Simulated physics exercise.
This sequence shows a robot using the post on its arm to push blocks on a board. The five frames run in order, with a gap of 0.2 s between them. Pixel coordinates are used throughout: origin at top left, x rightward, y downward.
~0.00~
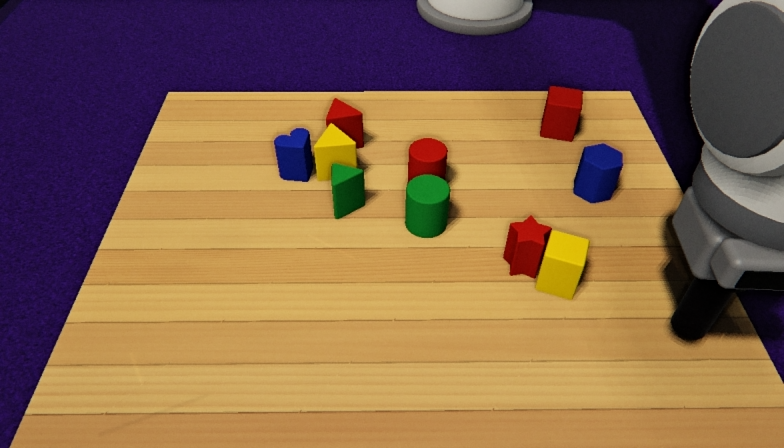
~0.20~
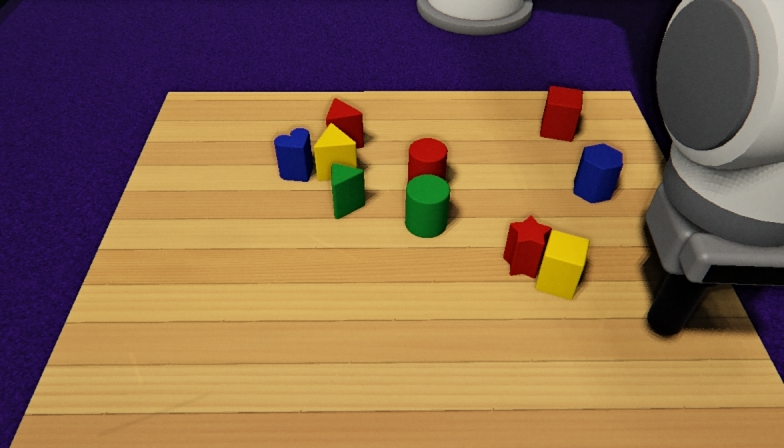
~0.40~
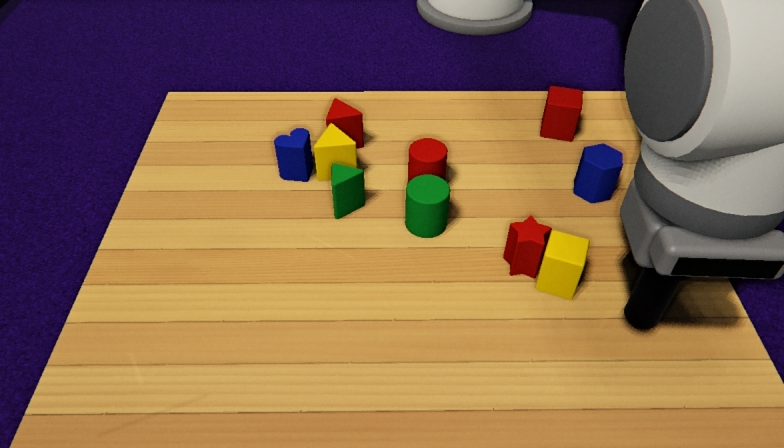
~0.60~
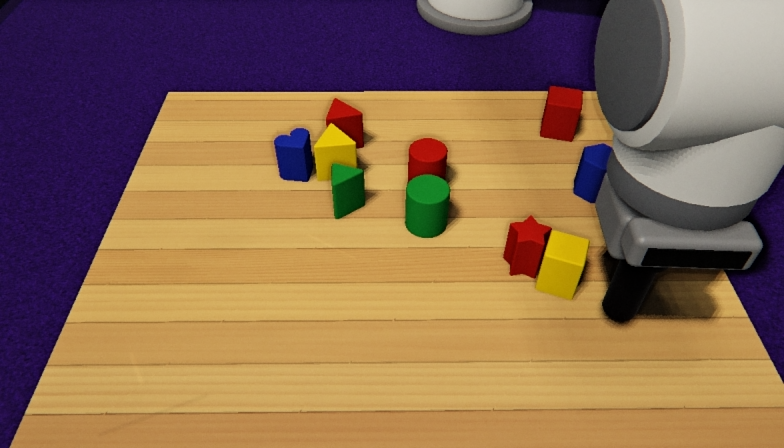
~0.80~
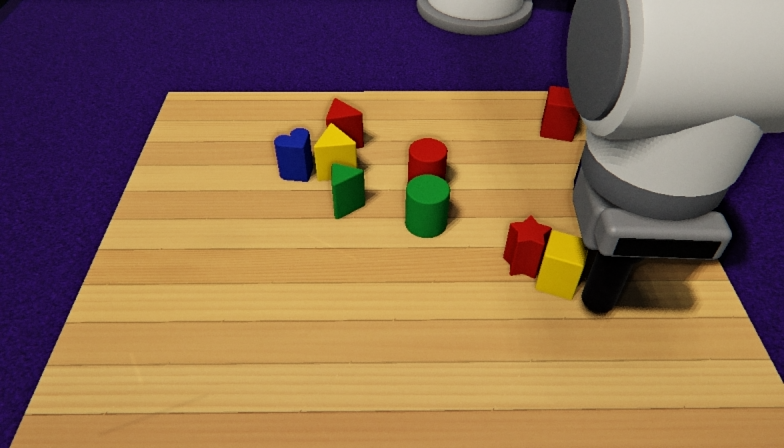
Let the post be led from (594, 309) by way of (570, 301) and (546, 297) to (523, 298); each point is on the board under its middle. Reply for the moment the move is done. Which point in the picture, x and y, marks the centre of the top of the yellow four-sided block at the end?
I expect it at (543, 235).
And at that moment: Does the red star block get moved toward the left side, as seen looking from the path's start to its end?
Answer: No.
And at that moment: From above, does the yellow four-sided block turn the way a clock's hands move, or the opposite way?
It makes a clockwise turn.
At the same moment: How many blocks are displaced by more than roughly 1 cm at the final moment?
I reckon the push displaces two of the blocks by more than 1 cm.
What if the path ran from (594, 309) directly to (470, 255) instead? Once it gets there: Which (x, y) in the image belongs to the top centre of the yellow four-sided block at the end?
That would be at about pixel (523, 212).
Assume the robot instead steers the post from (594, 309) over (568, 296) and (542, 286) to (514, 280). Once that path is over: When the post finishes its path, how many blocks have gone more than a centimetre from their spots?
I foresee two blocks being moved.
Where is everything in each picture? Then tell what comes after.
In the first picture, post's lower end (688, 326); red star block (531, 229); yellow four-sided block (568, 247).
In the second picture, post (664, 322); blocks still.
In the third picture, post (641, 316); blocks still.
In the fourth picture, post (619, 308); blocks still.
In the fifth picture, post (598, 300); red star block (531, 229); yellow four-sided block (568, 247).
On the path given first. Halfway along, post (560, 290); red star block (517, 215); yellow four-sided block (550, 236), turned 35° clockwise.
At the end, post (525, 290); red star block (514, 210), turned 15° anticlockwise; yellow four-sided block (543, 235), turned 60° clockwise.
